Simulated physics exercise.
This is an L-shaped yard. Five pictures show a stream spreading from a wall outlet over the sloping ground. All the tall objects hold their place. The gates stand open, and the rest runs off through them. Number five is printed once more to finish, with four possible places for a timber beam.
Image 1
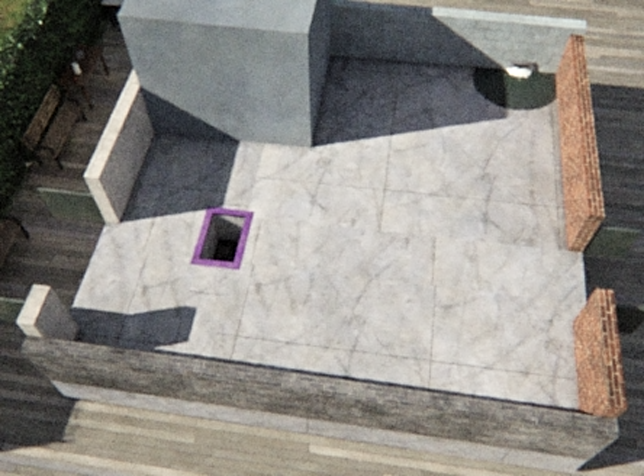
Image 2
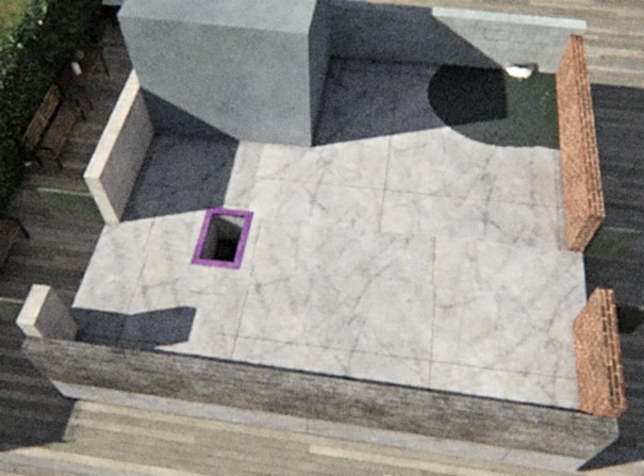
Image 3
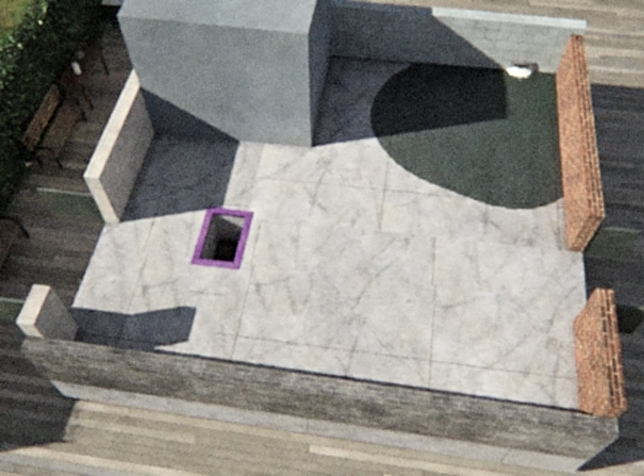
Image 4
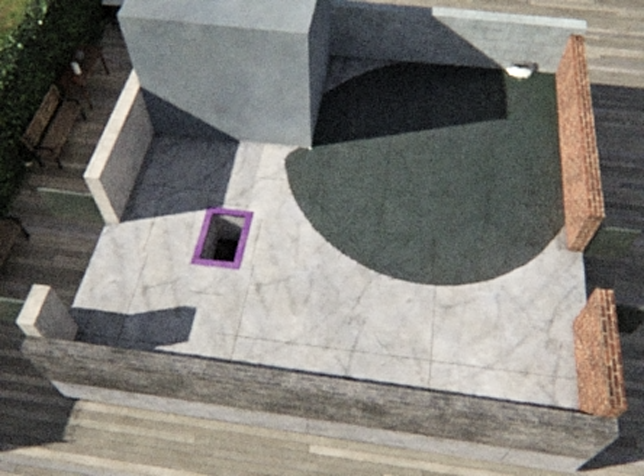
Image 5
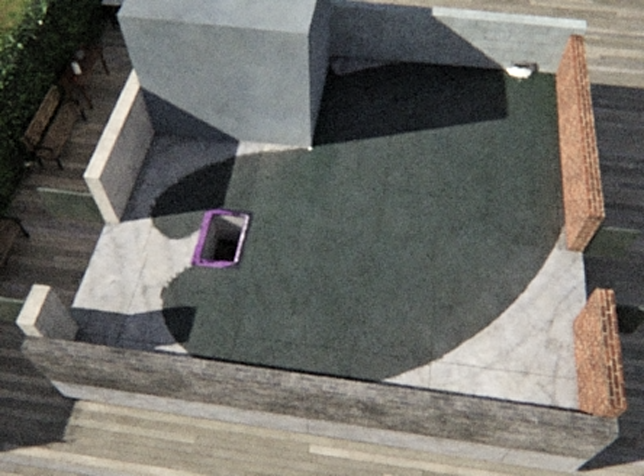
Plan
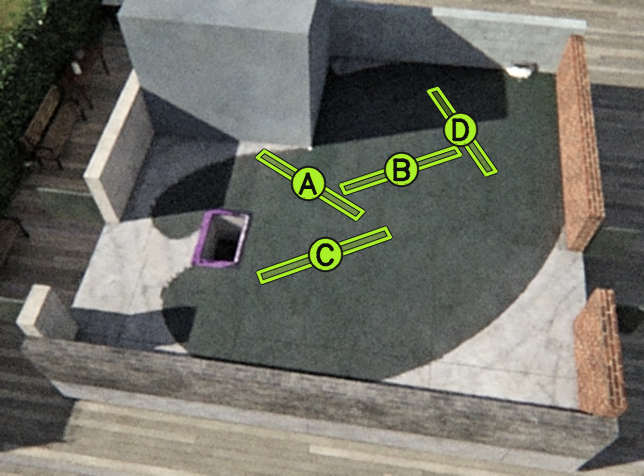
In a walled yard seen from above, dark water spread from the upper right corner across the pale paving, curved around the big grey block, and reached the purple-rimmed drain on the left.
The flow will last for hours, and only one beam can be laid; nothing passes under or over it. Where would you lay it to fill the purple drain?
Spot C.
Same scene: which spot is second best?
B it is.
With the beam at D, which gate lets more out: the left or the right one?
The left gate.
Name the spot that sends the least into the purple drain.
The answer is A.
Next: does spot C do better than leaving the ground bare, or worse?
Better.
In lime, A from (260, 154) to (359, 215); B from (342, 189) to (457, 150); C from (260, 277) to (387, 232); D from (433, 89) to (490, 173).
With A, about 2 % of the stream goes into the purple drain, about 97 % out by the gates.
With B, about 30 % of the stream goes into the purple drain, about 70 % out by the gates.
With C, about 42 % of the stream goes into the purple drain, about 58 % out by the gates.
With D, about 16 % of the stream goes into the purple drain, about 84 % out by the gates.
